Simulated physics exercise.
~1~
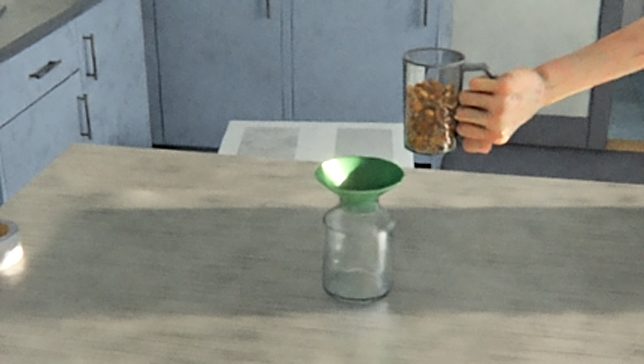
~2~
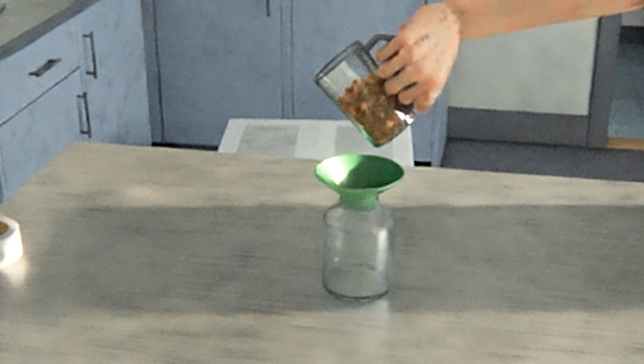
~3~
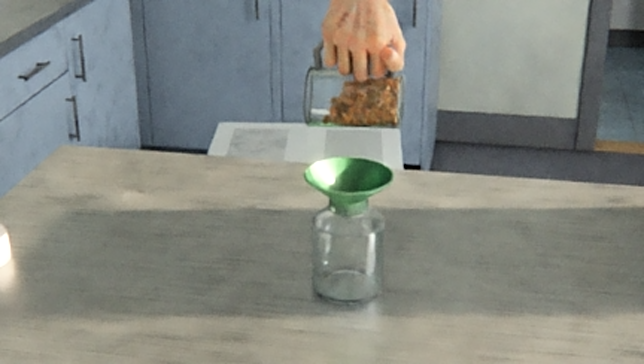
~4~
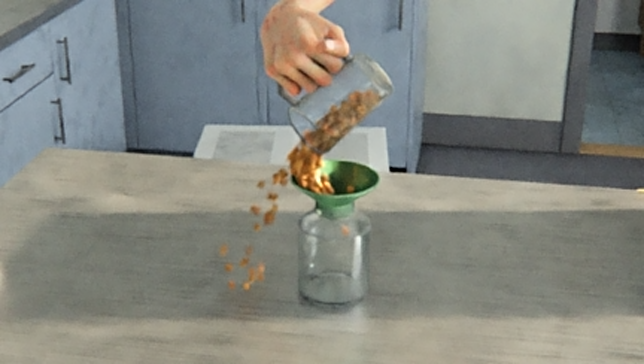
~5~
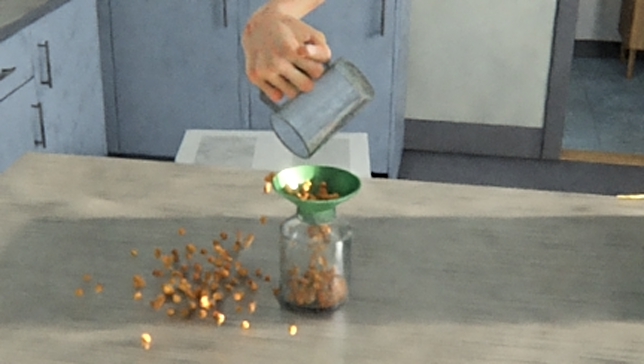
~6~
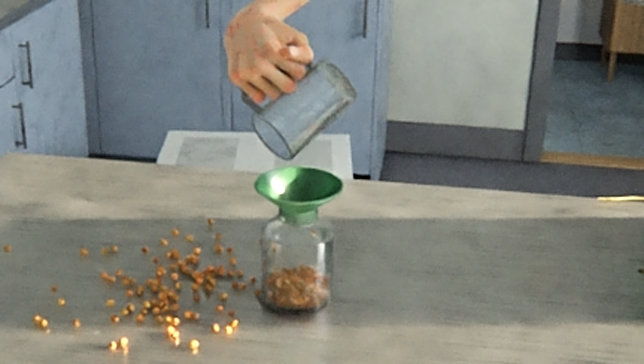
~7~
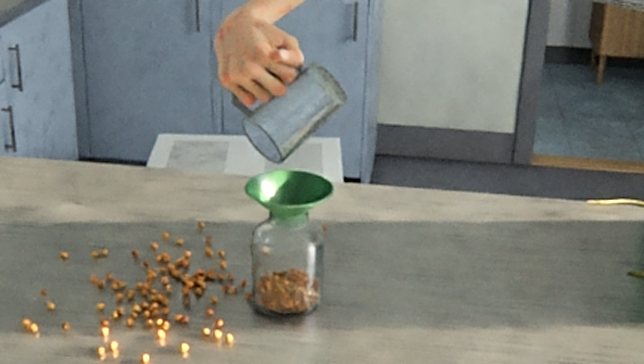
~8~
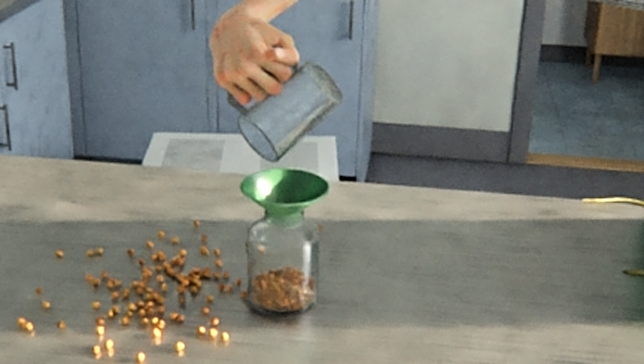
In a kitchen, a hand tipping brown pieces from a clear cup through a green funnel, partly filling a jar, many scattering left.
